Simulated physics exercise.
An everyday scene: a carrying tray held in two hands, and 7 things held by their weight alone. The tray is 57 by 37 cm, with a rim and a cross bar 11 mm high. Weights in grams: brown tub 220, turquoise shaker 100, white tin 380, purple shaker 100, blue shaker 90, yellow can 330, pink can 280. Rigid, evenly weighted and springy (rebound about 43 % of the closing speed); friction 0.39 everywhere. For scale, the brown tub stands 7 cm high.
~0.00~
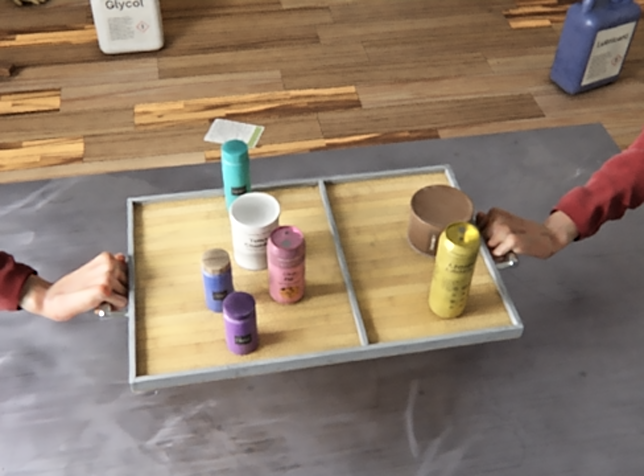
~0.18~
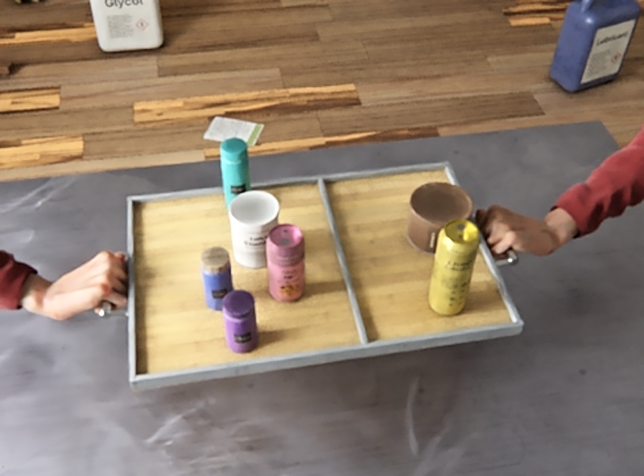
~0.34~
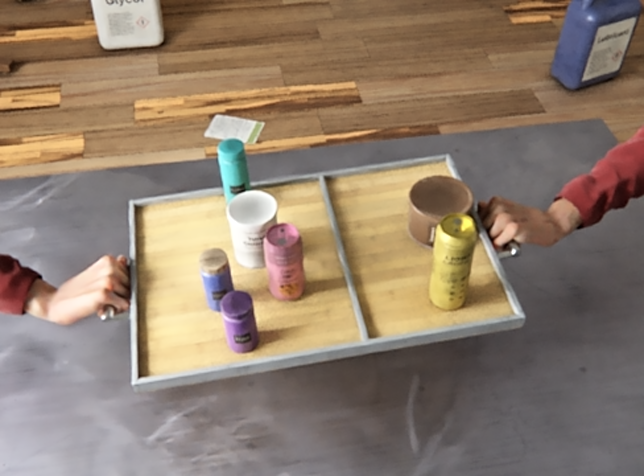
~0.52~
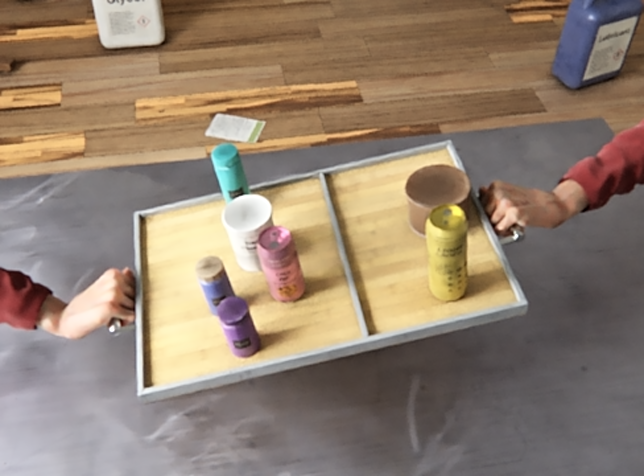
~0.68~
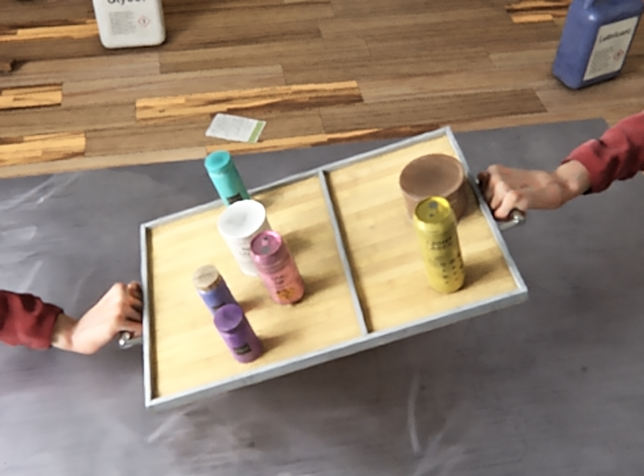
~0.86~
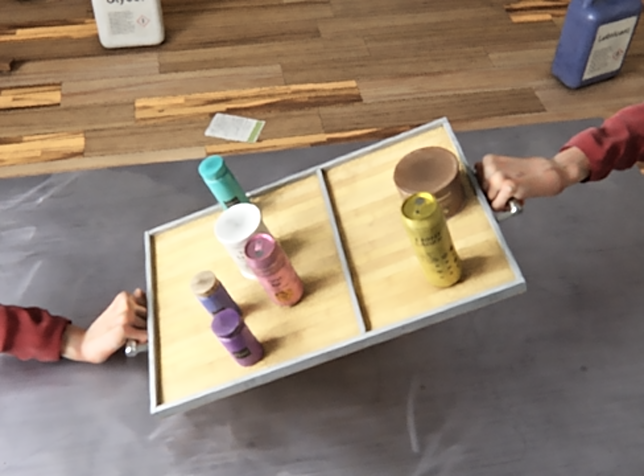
A tray holding a brown tub, a white tin, a yellow can and several other colourful containers starts level between two hands, then tilts steadily as its left side lowers and its right side rises, the containers leaning left with it.
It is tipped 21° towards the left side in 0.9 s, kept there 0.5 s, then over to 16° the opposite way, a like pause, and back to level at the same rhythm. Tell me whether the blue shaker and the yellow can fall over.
The blue shaker stays upright and the yellow can tips over.
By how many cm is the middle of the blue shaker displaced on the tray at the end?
About 0 cm.
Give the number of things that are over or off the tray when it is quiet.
3 of them.
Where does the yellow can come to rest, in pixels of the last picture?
Around (238, 331).
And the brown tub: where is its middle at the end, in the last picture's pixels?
At about (436, 217).
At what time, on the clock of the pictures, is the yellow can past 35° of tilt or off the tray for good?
At about 1.1 s.
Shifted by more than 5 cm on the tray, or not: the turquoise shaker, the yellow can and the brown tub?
The turquoise shaker leaves its spot; the yellow can leaves its spot; the brown tub stays put.
After 1.56 s, tray at 21°, left edge down; yellow can on its side near (279, 322); turquoise shaker on its side; purple shaker 8° off its base.
After 2.06 s, tray at 5°, right edge down; purple shaker now off the tray; yellow can on its side near (236, 308); turquoise shaker on its side.
In the end (4.6 s), off the tray and tipped over, purple shaker; toppled on the tray, turquoise shaker and yellow can; the other 4 under 5 cm from the start. At the end, from the last picture's camera, blue shaker near (217, 276), yellow can near (238, 331).
